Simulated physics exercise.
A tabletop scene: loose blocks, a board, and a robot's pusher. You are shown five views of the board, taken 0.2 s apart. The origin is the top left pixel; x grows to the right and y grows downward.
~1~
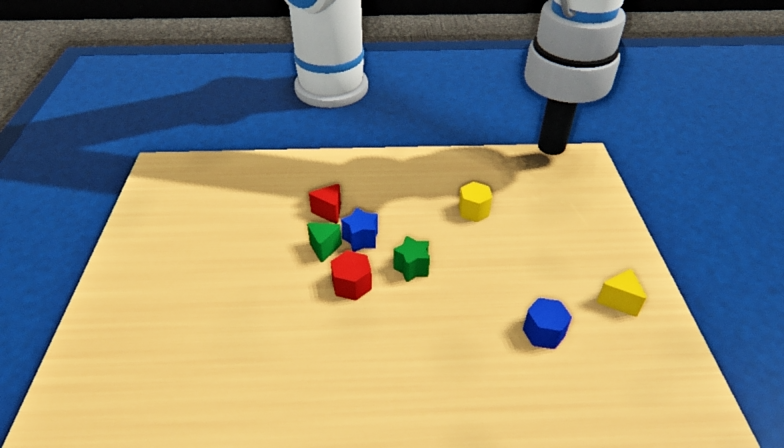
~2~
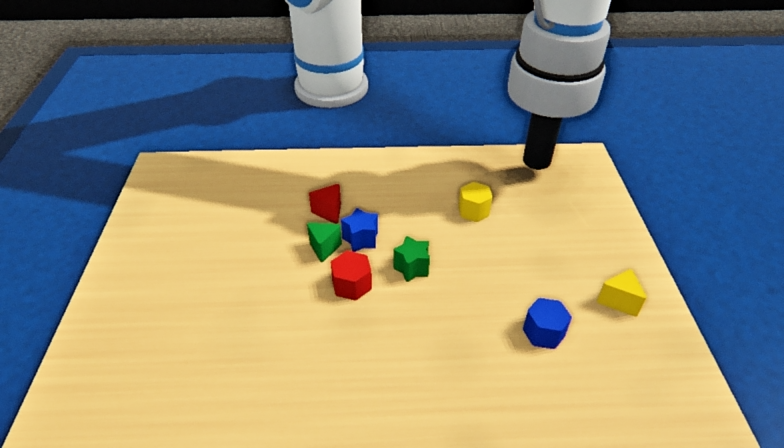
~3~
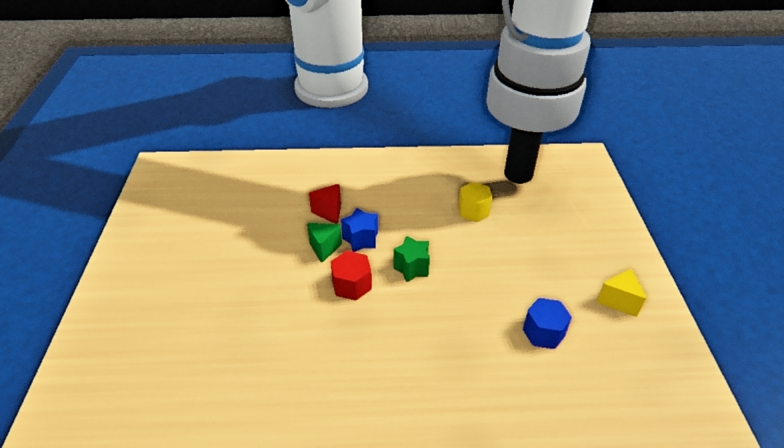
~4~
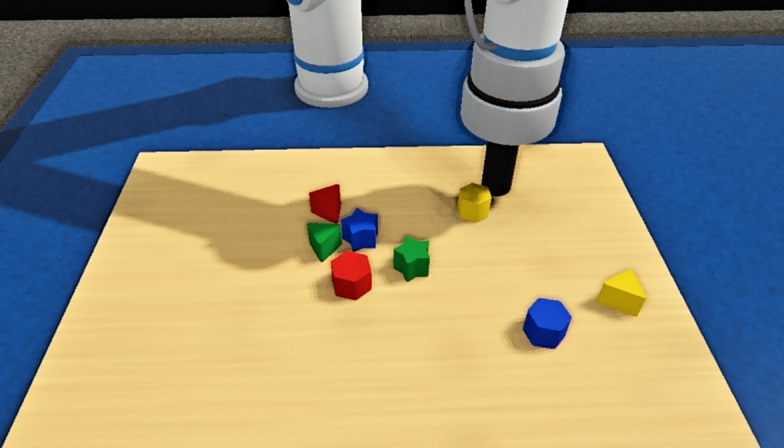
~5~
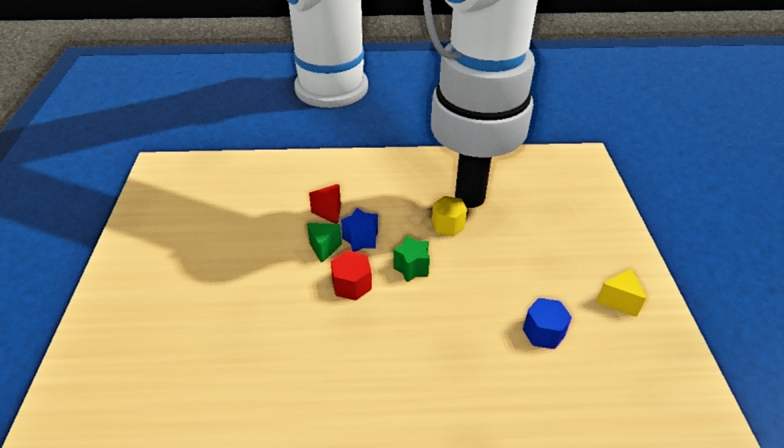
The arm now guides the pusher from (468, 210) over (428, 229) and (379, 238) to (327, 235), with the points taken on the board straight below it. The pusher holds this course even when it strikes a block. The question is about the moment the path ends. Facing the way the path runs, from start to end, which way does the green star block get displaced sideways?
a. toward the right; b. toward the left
Correct choice: B.
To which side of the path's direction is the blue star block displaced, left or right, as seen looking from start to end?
Taking start-to-end as forward, the block's sideways shift goes to the right.
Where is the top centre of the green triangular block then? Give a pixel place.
Around pixel (286, 239).
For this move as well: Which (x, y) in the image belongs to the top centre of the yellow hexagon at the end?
It should be at (388, 241) by then.
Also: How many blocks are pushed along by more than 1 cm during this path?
Three or more blocks.
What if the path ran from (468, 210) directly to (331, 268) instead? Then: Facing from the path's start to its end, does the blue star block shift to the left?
In short: No.
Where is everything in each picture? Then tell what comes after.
The first frame shows tip of the pusher at (551, 148), middles of tops, green triangular block at (322, 230), blue star block at (361, 220), green star block at (413, 249), yellow hexagon at (476, 192).
The second frame shows pusher at (537, 162), nothing pushed.
The third frame shows pusher at (518, 176), nothing pushed.
The fourth frame shows pusher at (496, 188), nothing pushed.
The fifth frame shows pusher at (470, 199), green triangular block at (322, 230), blue star block at (361, 220), green star block at (413, 249), yellow hexagon at (450, 206).
The first path, step by step. One third of the way, pusher at (429, 219); green star block at (412, 253), turned 10° anticlockwise; yellow hexagon at (414, 230), turned 30° anticlockwise.
Two thirds of the way, pusher at (378, 227); green triangular block at (317, 232); blue star block at (347, 221); green star block at (410, 260), turned 45° anticlockwise; yellow hexagon at (388, 241), turned 85° anticlockwise.
At the end, pusher at (326, 224); green triangular block at (286, 239), turned 95° anticlockwise; blue star block at (294, 217); green star block at (410, 260), turned 45° anticlockwise; yellow hexagon at (388, 241), turned 85° anticlockwise.
